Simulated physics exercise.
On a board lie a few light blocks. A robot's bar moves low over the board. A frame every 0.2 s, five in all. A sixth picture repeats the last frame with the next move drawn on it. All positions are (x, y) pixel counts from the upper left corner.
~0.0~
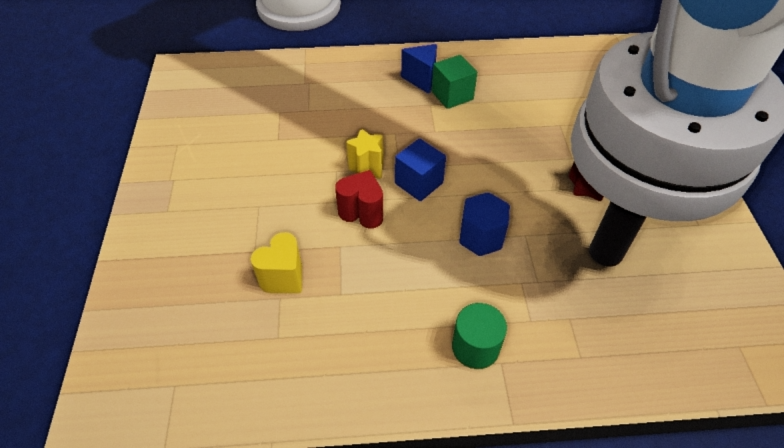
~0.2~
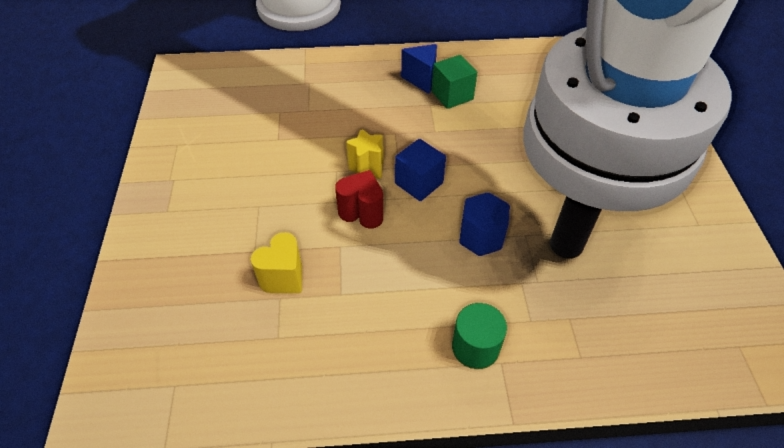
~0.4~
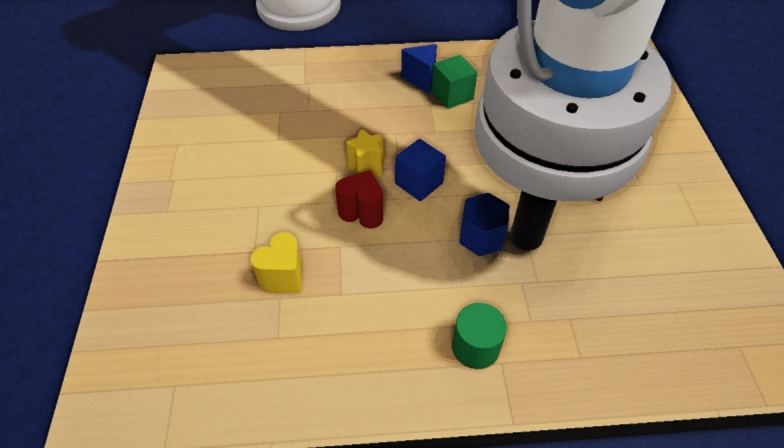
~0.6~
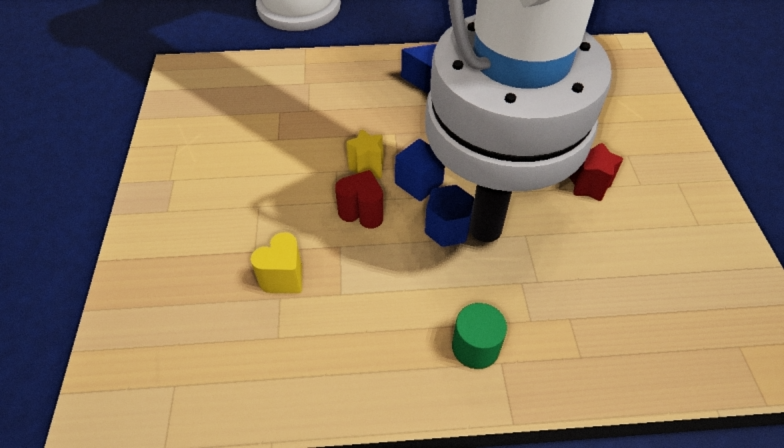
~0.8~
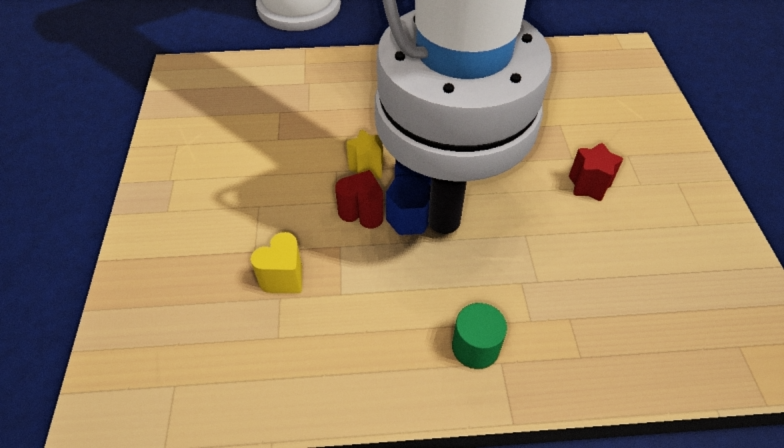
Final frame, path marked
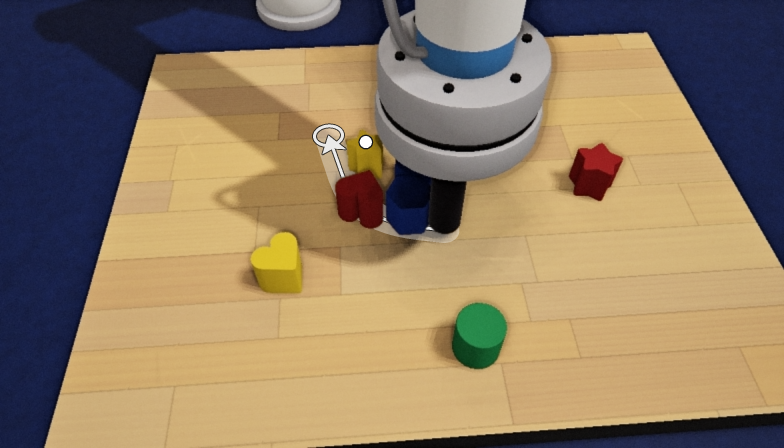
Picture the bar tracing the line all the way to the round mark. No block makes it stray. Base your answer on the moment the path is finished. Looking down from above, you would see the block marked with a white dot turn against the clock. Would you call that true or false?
My answer: False.
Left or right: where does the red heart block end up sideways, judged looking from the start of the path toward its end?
The left.
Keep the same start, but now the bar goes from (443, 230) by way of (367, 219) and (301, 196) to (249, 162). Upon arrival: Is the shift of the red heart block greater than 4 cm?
Going by the path, yes.
Drawn move, from (443, 230) via (379, 217) and (343, 178), ending at (329, 136); the dot is on the yellow star.
On the path given first. One third of the way, bar at (378, 208); red heart block at (303, 175), turned 35° clockwise; blue hexagonal block at (341, 182), turned 15° anticlockwise.
Two thirds of the way, bar at (342, 169); red heart block at (265, 170); yellow star at (368, 134), turned 35° clockwise; blue hexagonal block at (302, 156), turned 60° anticlockwise.
At the end, bar at (327, 127); red heart block at (264, 171); yellow star at (366, 128), turned 80° clockwise; blue hexagonal block at (301, 153), turned 75° anticlockwise; blue square piece still.
